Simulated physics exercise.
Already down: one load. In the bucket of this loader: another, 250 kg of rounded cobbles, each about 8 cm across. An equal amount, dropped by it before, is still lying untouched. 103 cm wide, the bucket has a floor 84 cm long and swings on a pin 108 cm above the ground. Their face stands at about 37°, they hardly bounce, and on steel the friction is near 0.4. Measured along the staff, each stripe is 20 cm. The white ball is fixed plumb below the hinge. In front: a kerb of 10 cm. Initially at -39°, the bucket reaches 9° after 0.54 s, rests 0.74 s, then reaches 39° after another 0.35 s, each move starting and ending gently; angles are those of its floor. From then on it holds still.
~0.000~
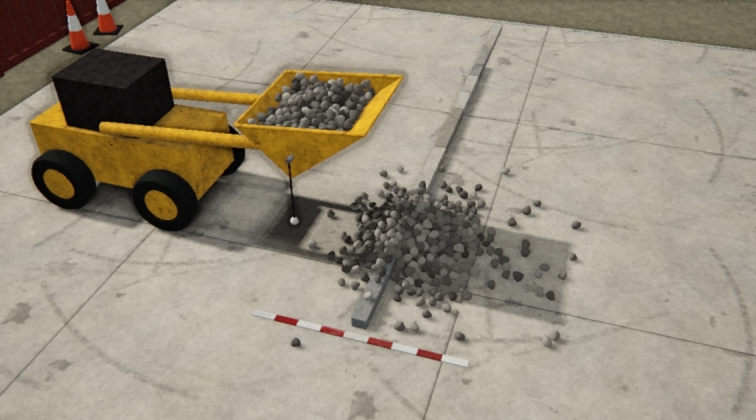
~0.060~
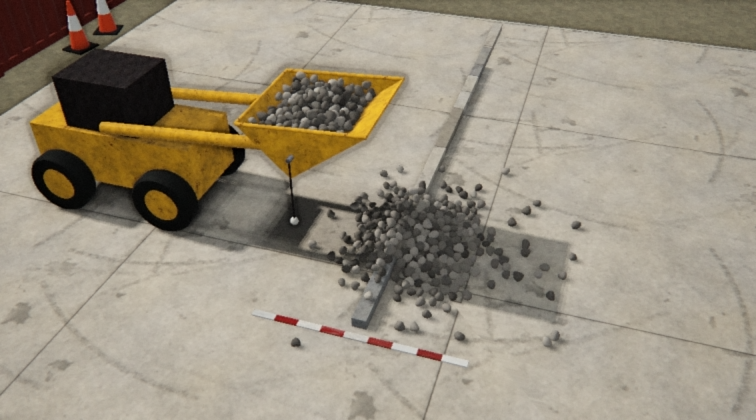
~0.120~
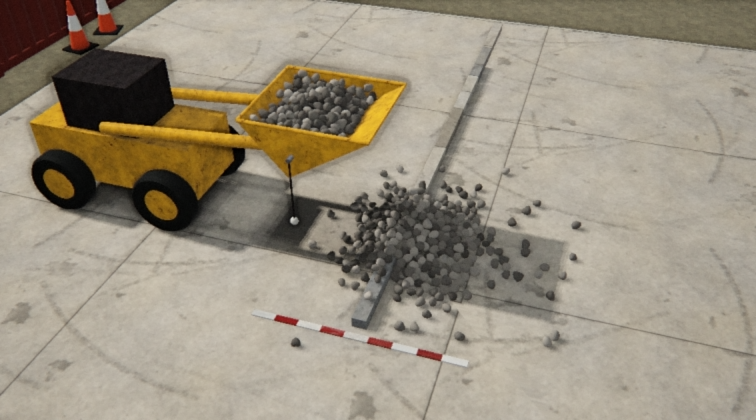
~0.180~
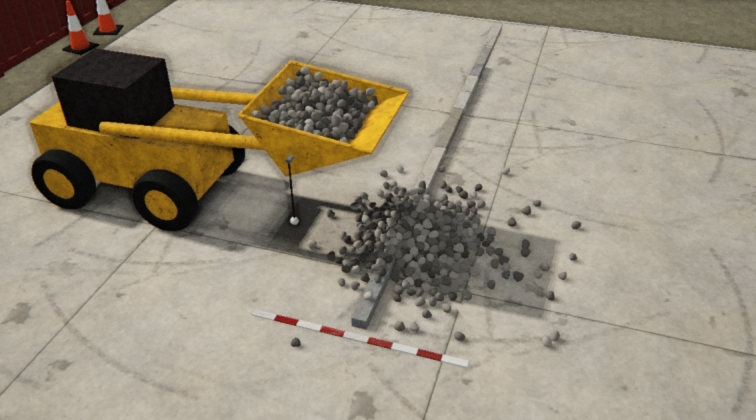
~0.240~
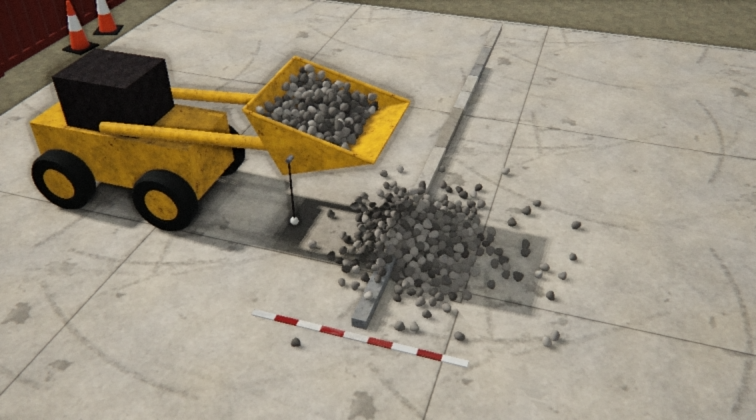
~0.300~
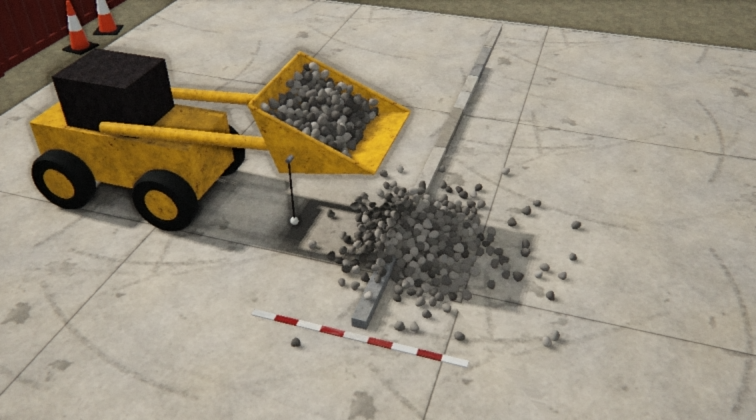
The yellow bucket of a small wheeled loader, full of grey stones, slowly tilts forward, its front lip lowering and its back edge rising while the stones shift slightly inside. The loader stands still at the left of a pale concrete yard, seen from above at an angle by an unmoving camera, with two orange-and-white cones behind it. Right of it, a scattered heap of grey stones lies motionless across a narrow grey kerb, behind a red-and-white striped staff.
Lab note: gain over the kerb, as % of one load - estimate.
Gain: About 47 %.
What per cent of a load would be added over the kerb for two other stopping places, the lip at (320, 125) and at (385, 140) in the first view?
First place: Roughly 0 %; second place: Roughly 75 %.
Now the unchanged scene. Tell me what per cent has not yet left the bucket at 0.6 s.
Close to 100 per cent of the load.
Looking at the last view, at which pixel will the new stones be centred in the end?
Their centre rests close to (402, 227).
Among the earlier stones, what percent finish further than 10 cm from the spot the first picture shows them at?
I'd say roughly 5 per cent of them.
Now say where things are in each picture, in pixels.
The bucket is at -39°, its lip at (365, 135); the top of the load is at (332, 91). The earlier load is highest near (397, 227), 19 cm above ground level, 39 % on this side of the kerb, 61 % over the kerb, in the first picture.
Lip at (366, 138), floor tilted -37°, highest stones at (324, 93); the stones move at 0.2 m/s on average, in the second picture.
The bucket is at -33°, its lip at (369, 144); the top of the load is at (320, 90); the stones move at 0.3 m/s on average, in the third picture.
Lip at (372, 153), floor tilted -27°, highest stones at (304, 81); the stones move at 0.4 m/s on average, in the fourth picture.
The bucket is at -19°, its lip at (374, 163); the top of the load is at (303, 78); the stones move at 0.4 m/s on average, in the fifth picture.
Lip at (375, 173), floor tilted -11°, highest stones at (305, 76); the stones move at 0.4 m/s on average, in the sixth picture.
After 0.4 s the floor is at 1°; in per cent of one load, 100 in the bucket, 39 on this side of the kerb, 61 over the kerb; the foremost stones are at (556, 282).
After 0.6 s the floor is at 9°; in per cent of one load, 100 in the bucket, 39 on this side of the kerb, 61 over the kerb; the foremost stones are at (556, 282).
After 2.1 s the floor is at 39°; in per cent of one load, 20 in the bucket, 97 on this side of the kerb, 83 over the kerb; the foremost stones are at (556, 282).
After 4.6 s the floor is at 39°; in per cent of one load, 0 in the bucket, 92 on this side of the kerb, 108 over the kerb; the foremost stones are at (556, 282). Net gain over the kerb, 47.
